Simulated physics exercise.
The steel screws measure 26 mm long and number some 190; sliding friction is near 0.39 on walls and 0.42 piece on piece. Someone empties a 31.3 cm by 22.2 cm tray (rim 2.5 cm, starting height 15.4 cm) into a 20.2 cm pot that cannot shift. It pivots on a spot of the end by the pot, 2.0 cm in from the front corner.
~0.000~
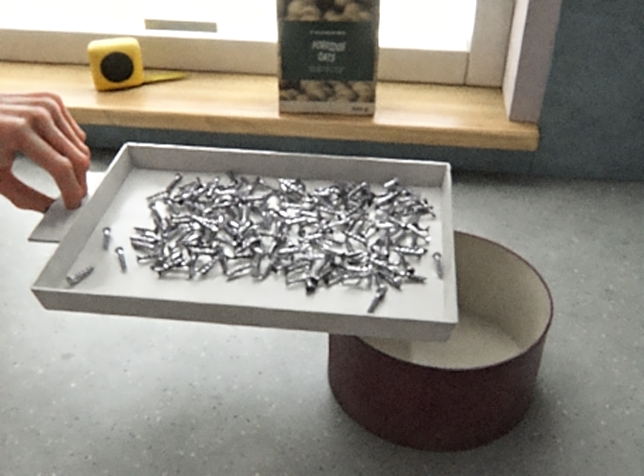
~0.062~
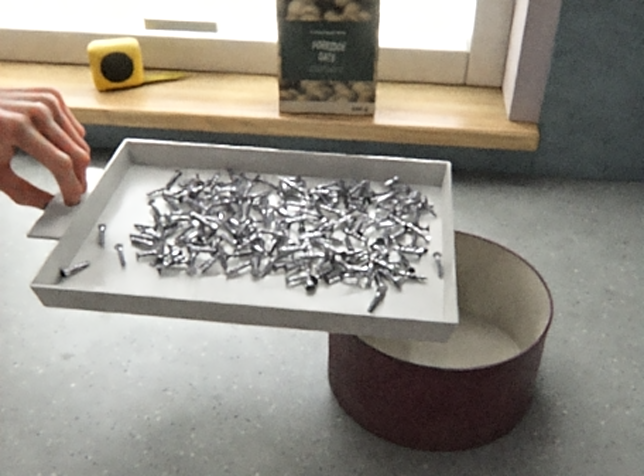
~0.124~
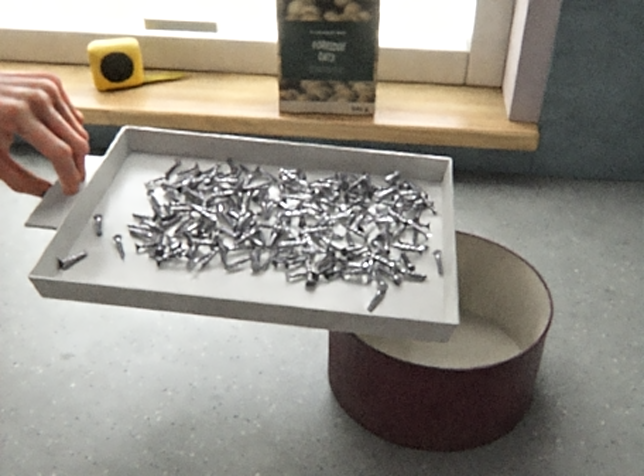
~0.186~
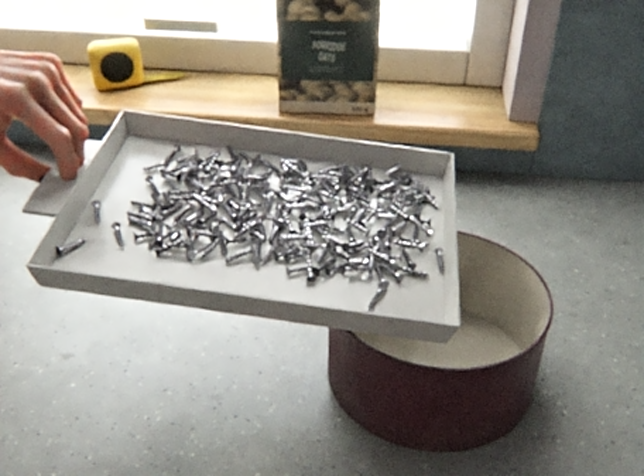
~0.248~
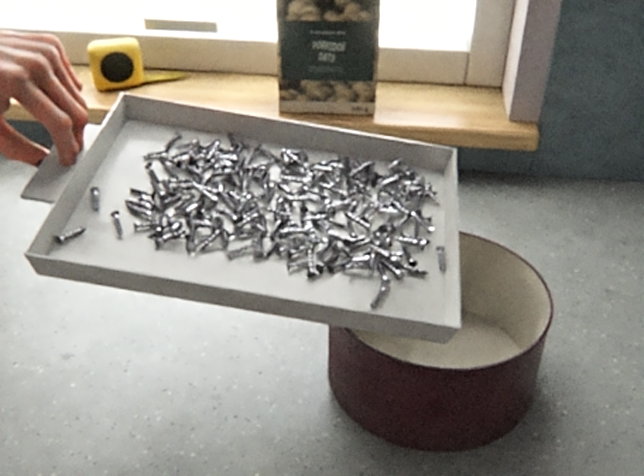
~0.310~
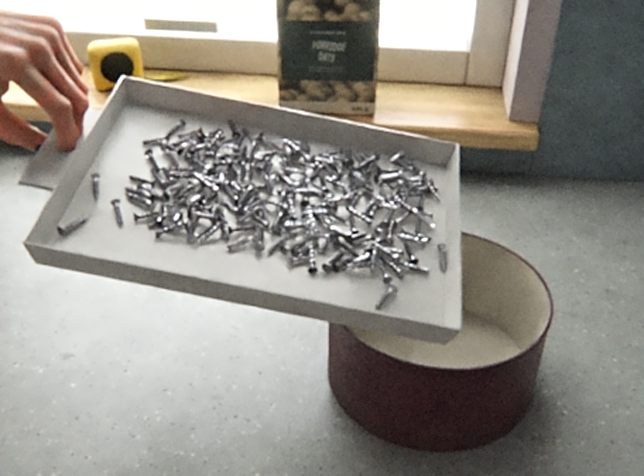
A hand raises the left end of a tray of steel screws above a pot.
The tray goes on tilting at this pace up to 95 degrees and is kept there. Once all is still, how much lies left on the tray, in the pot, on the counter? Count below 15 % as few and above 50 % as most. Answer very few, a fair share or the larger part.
Tray: Very few, pot: Very few, counter: The larger part.
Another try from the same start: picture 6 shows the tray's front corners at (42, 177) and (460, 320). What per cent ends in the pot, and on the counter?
Pot 75, counter 25.
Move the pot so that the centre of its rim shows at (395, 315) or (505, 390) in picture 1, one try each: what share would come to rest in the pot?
Some 0 and 100 per cent.
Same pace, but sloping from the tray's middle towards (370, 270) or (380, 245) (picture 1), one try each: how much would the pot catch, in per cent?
Some 45 and 90 per cent.
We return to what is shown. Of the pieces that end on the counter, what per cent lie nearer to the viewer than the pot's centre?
Roughly 100 per cent.
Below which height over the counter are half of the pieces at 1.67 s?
Roughly 20 cm.
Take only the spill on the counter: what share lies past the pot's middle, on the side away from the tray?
Roughly 90 per cent.
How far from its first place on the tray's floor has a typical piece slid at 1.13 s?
Roughly 13 cm.
After 1.13 s, tilt 51 degrees; the tray holds 100 %, the pot 0 %.
Then, at 1.67 s, tilt 76 degrees; the tray holds 85 %, the pot 0 %.
Then, at 2.28 s, tilt 95 degrees; the tray holds 0 %, the pot 0 %.
In the end, at 3.2 s, tray 0 %, pot 0 %, counter 100 %.
